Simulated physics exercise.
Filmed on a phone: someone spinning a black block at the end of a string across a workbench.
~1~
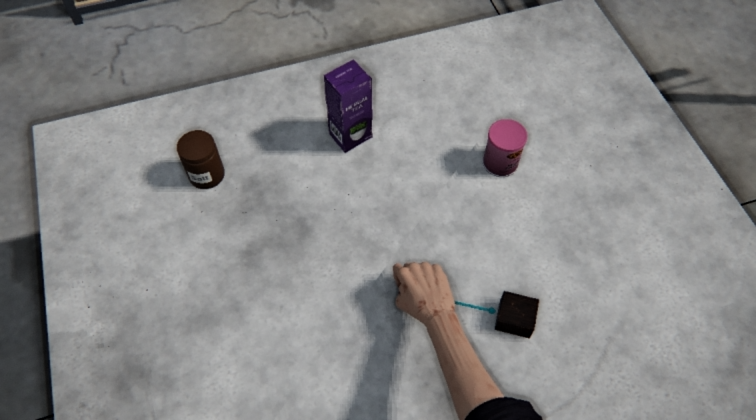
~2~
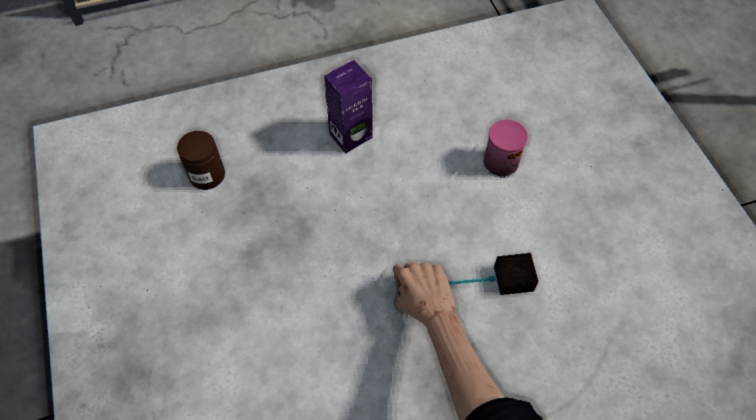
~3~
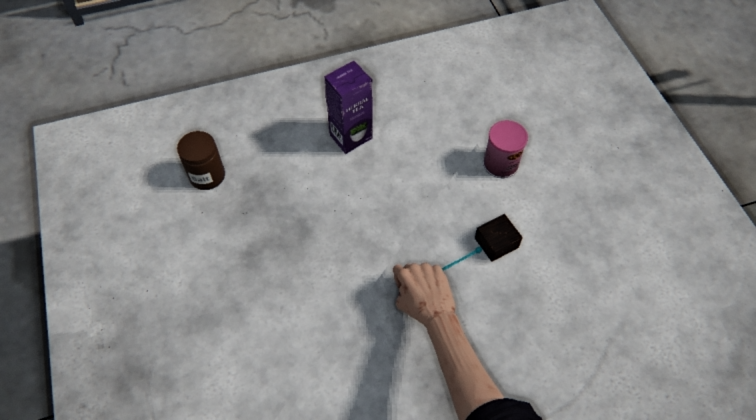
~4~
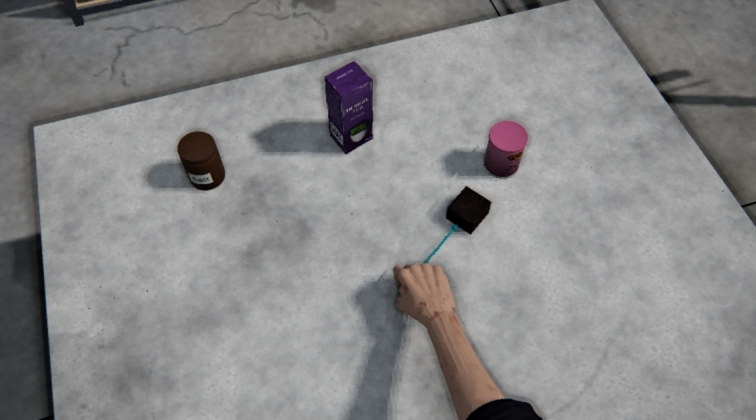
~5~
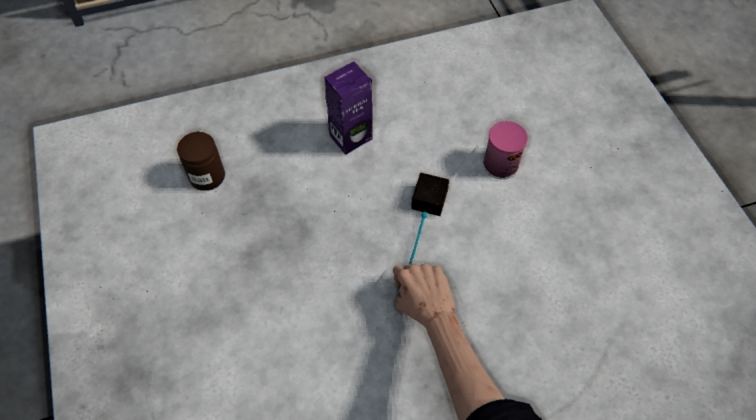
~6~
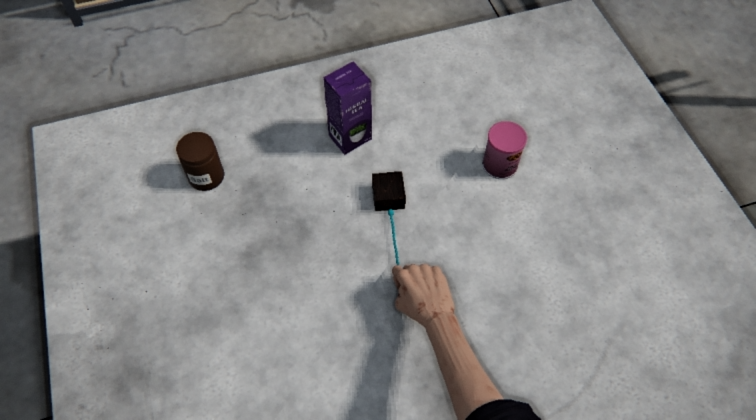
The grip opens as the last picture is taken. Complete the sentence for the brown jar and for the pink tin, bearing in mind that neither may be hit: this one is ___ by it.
The brown jar is not hit by it; the pink tin is not hit by it.
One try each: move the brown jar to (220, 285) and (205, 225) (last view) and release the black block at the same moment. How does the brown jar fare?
In the first case it stays untouched; in the second case it is touched.
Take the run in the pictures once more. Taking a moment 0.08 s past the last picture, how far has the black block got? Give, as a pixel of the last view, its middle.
It has reached (312, 207) by then.
Then, 0.08 s on from there, block near (312, 207).
Then, 0.20 s on from there, block near (221, 226).
In the end, block near (142, 242). The brown jar remains clear and the pink tin escapes it.
